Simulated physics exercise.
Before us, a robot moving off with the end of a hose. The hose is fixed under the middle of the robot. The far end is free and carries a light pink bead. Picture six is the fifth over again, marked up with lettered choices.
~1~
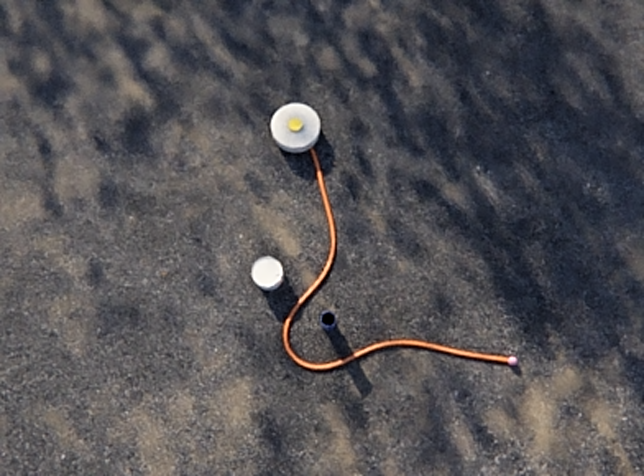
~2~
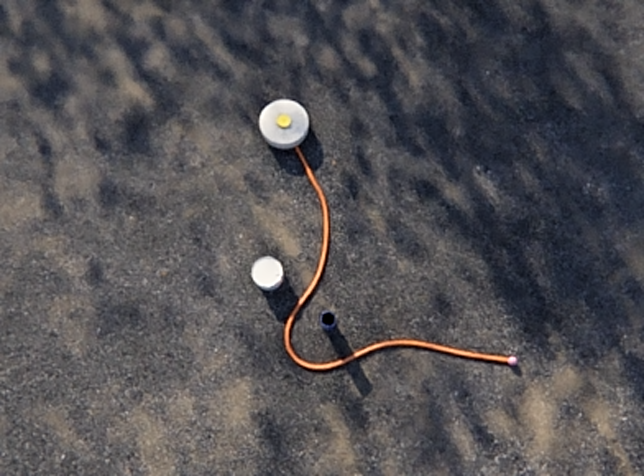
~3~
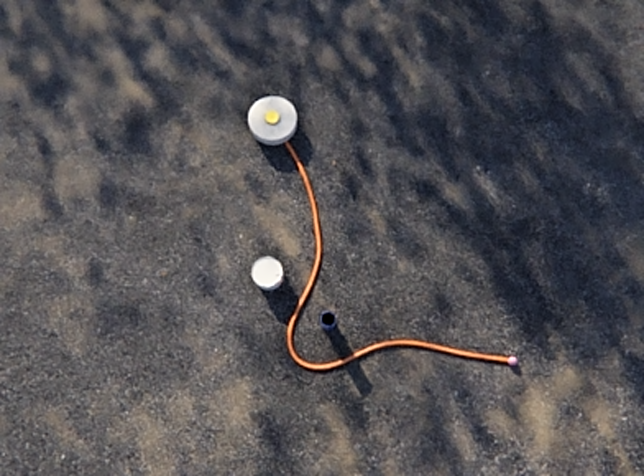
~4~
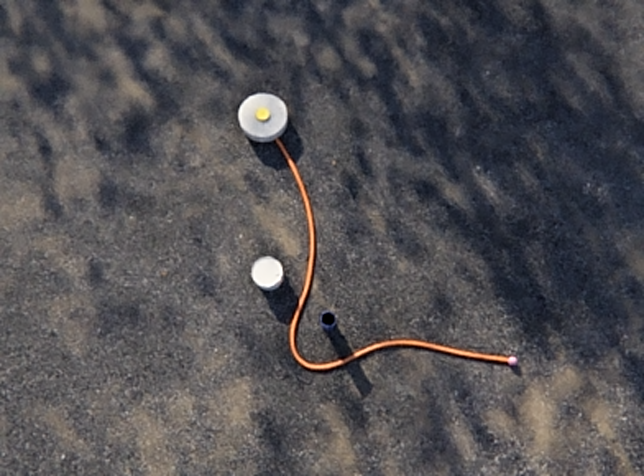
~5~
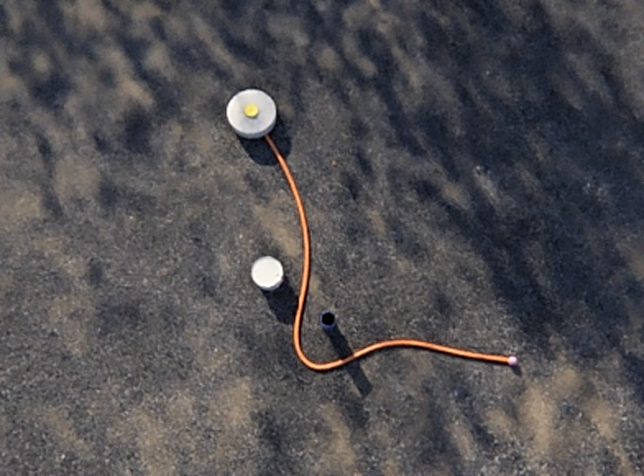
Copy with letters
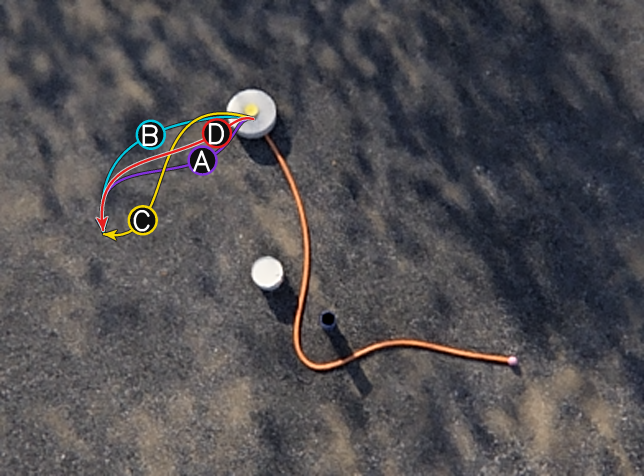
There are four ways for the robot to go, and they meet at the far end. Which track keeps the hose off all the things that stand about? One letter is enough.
Route C.
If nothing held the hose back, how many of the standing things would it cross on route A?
It sweeps one.
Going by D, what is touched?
The white tub.
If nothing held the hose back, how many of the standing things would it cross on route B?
It sweeps one.
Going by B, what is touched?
The blue post.
On the copy, A from (253, 119) via (168, 169) to (103, 232); B from (253, 119) via (145, 137) to (103, 232); C from (253, 119) via (169, 155) to (104, 234); D from (253, 119) via (156, 157) to (103, 230).
On C. First, robot (178, 131), middle of the hose (304, 304), free end (512, 361).
Then, robot (147, 205), middle of the hose (304, 304), free end (512, 361).
Finally, robot (100, 232), middle of the hose (304, 305), free end (512, 361); nothing has been touched.
By contrast, A meets the white tub; B meets the blue post; D meets the white tub.
